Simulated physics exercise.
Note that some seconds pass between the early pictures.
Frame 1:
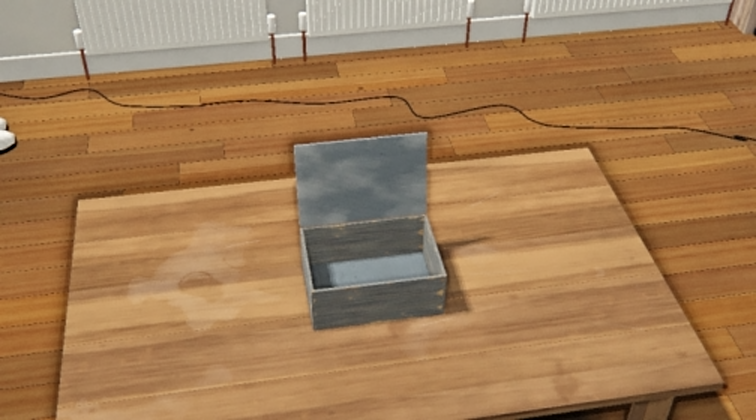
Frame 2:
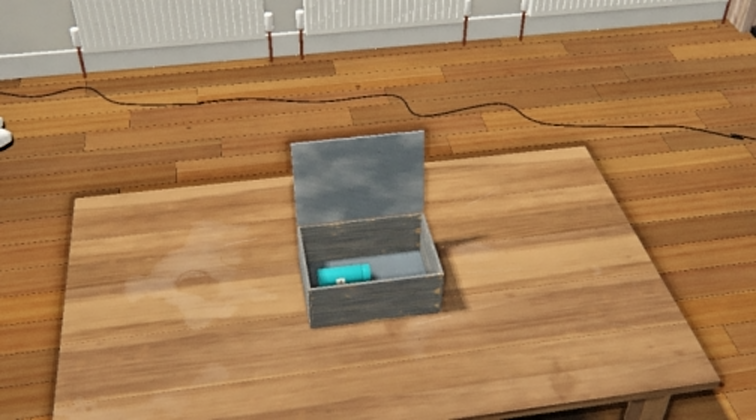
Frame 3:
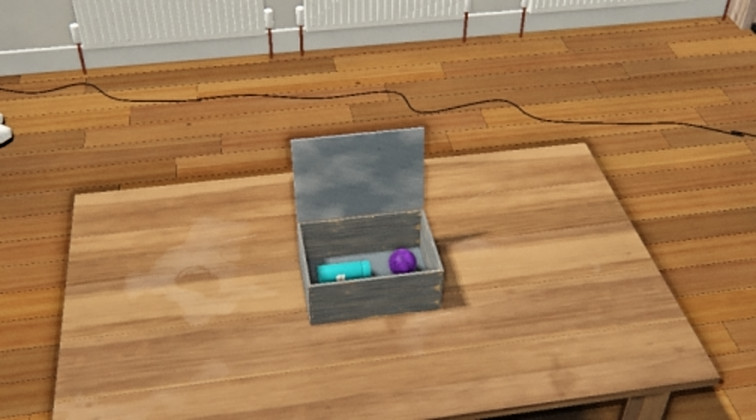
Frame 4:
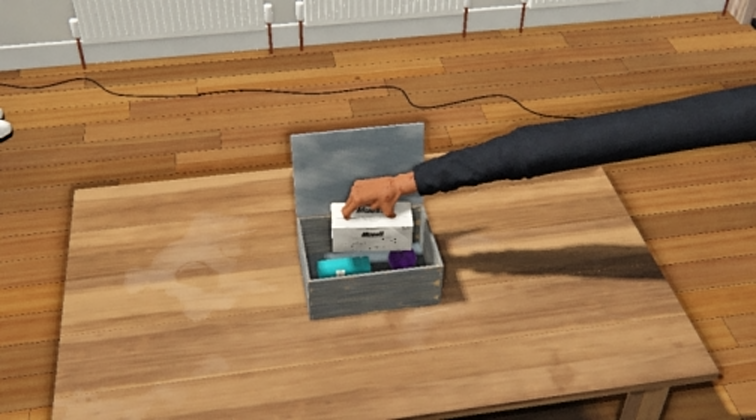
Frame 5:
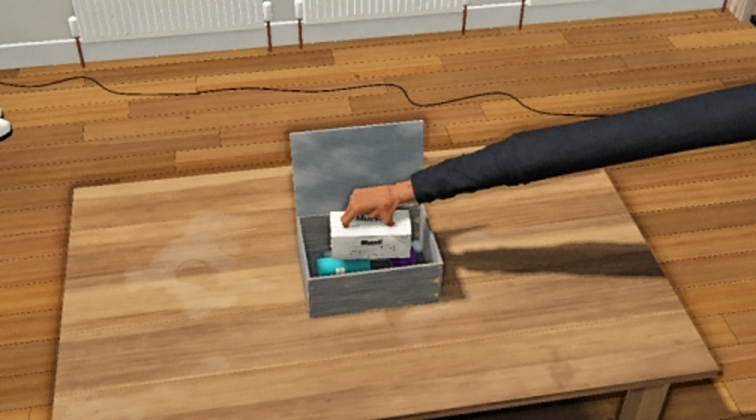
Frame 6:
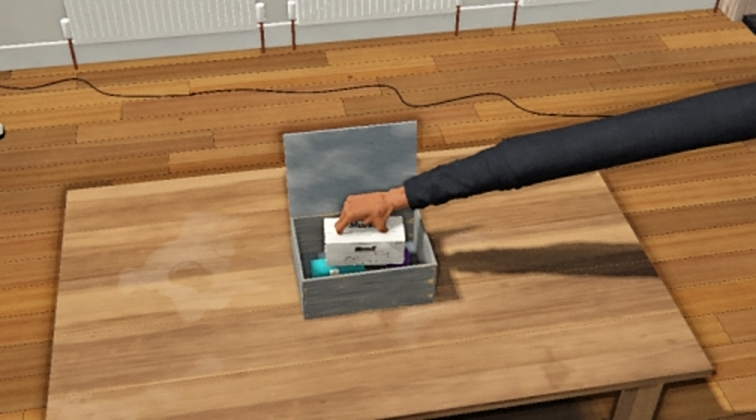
A teal cylinder and then a purple ball appeared inside an open gray box on a wooden table, before a dark-sleeved arm reached in from the right and lowered a white carton into it.
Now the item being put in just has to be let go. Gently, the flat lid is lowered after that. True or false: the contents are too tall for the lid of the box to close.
False.
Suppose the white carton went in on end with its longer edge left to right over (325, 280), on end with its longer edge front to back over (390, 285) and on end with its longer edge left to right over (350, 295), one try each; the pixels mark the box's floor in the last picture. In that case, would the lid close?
Try 1: Lid stays raised; try 2: Lid goes down; try 3: Lid stays raised.
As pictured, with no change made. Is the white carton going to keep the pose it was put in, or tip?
It ends up leaning.
Then, 0.90 s on from there, lid starting down; white carton on its side near (372, 279); turquoise shaker shifted about its own width; purple ball shifted about its own width.
Then, 1.70 s on from there, lid 50° above the rim; white carton on its side near (372, 279); turquoise shaker shifted about its own width; purple ball shifted about its own width.
In the end, lid shut; toppled in the box, white carton; moved from the start, purple ball and turquoise shaker. At the end, from the last picture's camera, white carton near (372, 279).
